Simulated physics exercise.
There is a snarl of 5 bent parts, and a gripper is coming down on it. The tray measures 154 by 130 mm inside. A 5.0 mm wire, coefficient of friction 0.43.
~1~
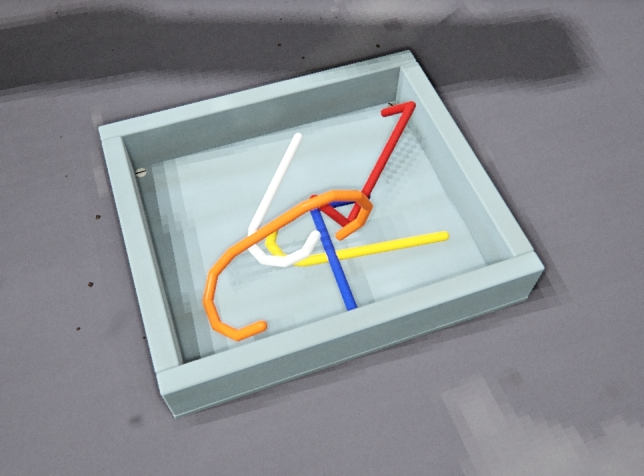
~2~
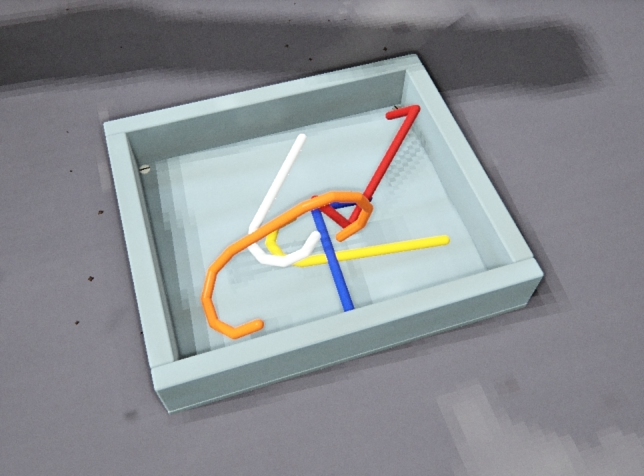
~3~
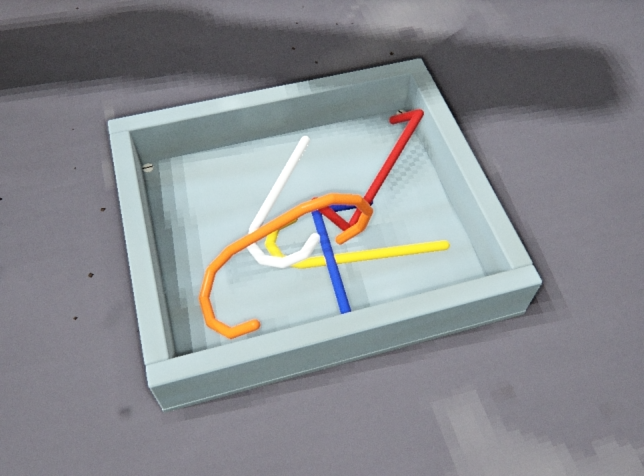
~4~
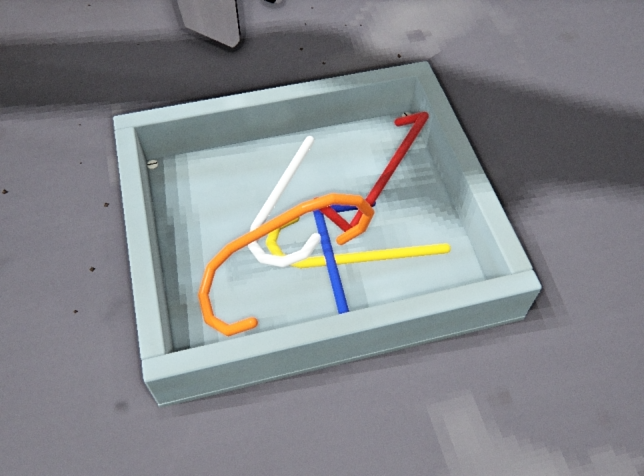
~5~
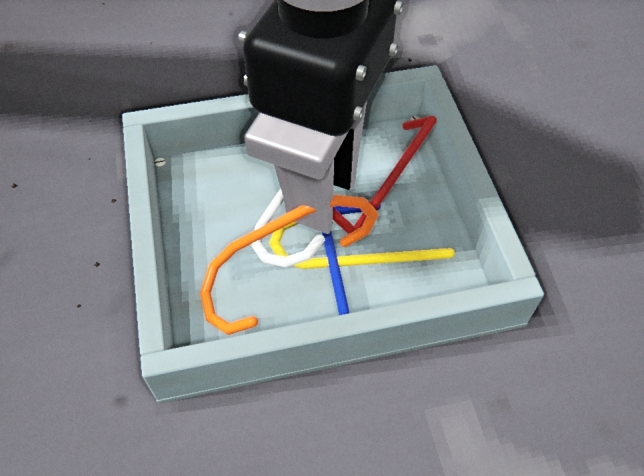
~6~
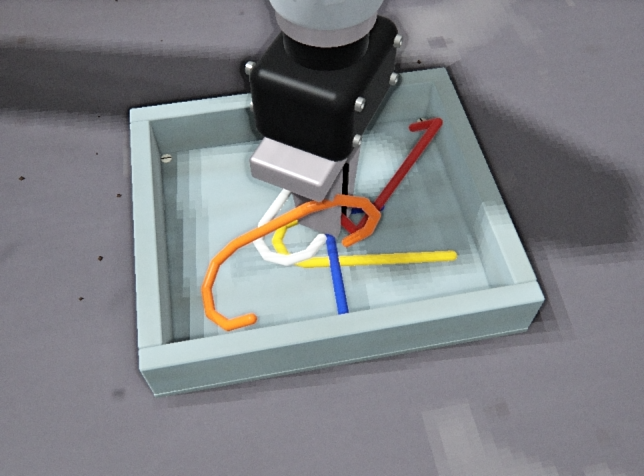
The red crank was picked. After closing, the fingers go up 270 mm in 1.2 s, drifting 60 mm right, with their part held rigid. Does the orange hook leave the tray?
No - it gets no lift.
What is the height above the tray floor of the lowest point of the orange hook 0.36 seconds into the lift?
0 mm.
Then, 0.36 s into the lift, lowest point more than 20 mm over the tray floor, red crank 58 mm.
Then, 0.66 s into the lift, lowest point more than 20 mm over the tray floor, red crank 159 mm.
Then, 1.20 s into the lift, lowest point more than 20 mm over the tray floor, red crank 272 mm.
Finally, hanging red crank 272 mm; the other 4 are down.
